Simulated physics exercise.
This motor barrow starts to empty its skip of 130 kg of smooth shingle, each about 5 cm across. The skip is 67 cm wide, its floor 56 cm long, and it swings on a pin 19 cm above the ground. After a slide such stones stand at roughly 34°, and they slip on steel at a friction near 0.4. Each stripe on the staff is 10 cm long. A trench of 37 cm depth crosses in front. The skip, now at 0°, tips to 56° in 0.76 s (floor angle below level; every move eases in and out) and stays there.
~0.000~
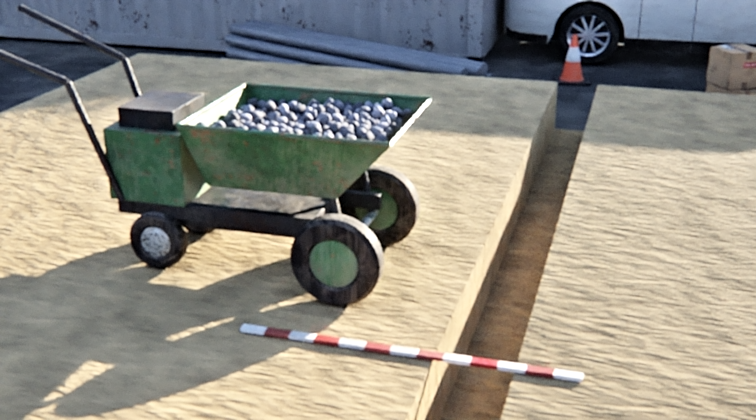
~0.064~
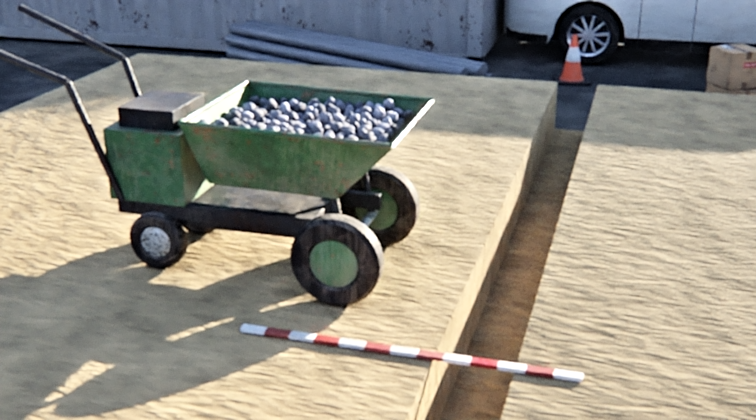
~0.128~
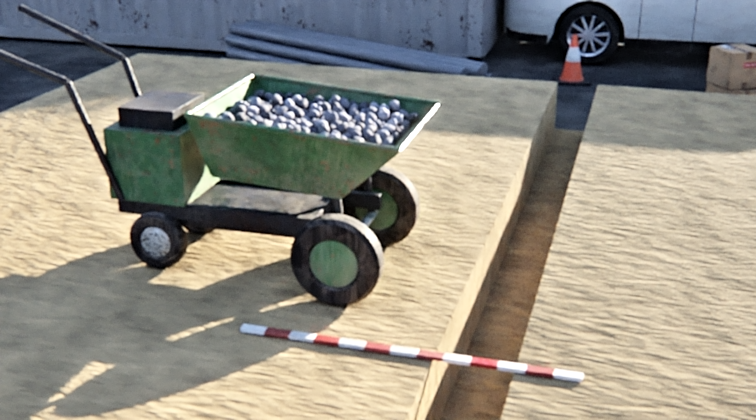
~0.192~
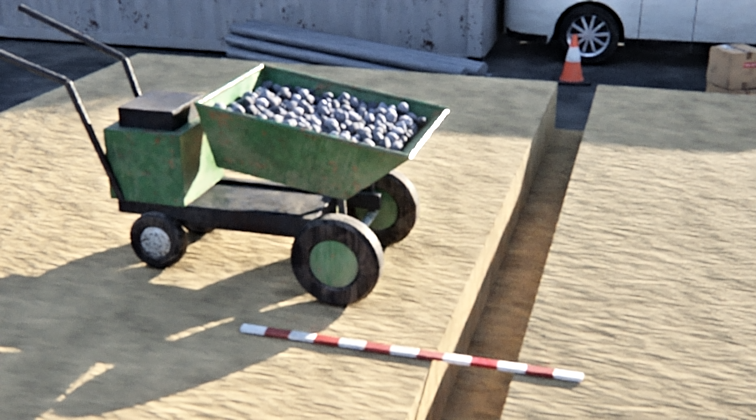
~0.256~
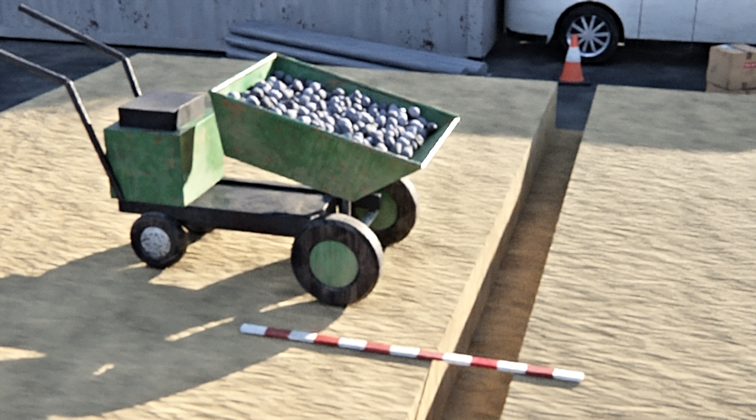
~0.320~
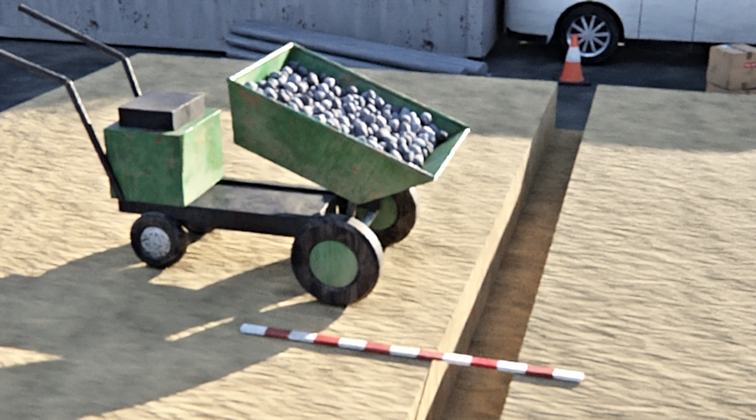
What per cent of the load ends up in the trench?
Some 54 per cent of it.
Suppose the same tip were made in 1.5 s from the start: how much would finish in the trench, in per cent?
It would be near 65 per cent.
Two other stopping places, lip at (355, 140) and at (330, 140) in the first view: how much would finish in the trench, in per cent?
Near 80 per cent from the first place, 80 from the second.
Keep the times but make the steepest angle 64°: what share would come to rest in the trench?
In that case some 50 per cent.
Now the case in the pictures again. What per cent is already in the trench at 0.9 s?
About 15 per cent by then.
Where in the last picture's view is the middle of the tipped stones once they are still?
Near (528, 336).
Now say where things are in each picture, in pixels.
In the first picture, the skip is at 0°, its lip at (390, 145); the top of the load is at (343, 112).
In the second picture, the skip is at 1°, its lip at (393, 146); the top of the load is at (320, 110); the stones move at 0.3 m/s on average.
The third picture shows lip at (400, 151), floor tilted 4°, highest stones at (277, 106); the stones move at 0.5 m/s on average.
The fourth picture shows lip at (410, 157), floor tilted 9°, highest stones at (268, 97); the stones move at 0.7 m/s on average.
In the fifth picture, the skip is at 15°, its lip at (422, 167); the top of the load is at (276, 87); the stones move at 0.9 m/s on average.
The sixth picture shows lip at (435, 179), floor tilted 21°, highest stones at (290, 76); the stones move at 0.9 m/s on average.
After 0.6 s the floor is at 47°; 100 % in the skip; the foremost stones are at (465, 195).
After 0.9 s the floor is at 56°; 86 % in the skip, 13 % in the trench, 1 % past the trench; the foremost stones are at (541, 278).
After 1.2 s the floor is at 56°; 42 % in the skip, 20 % in the trench, 37 % past the trench; the foremost stones are at (680, 294).
After 3.2 s the floor is at 56°; 5 % in the skip, 54 % in the trench, 41 % past the trench; the foremost stones are past the picture's edge.
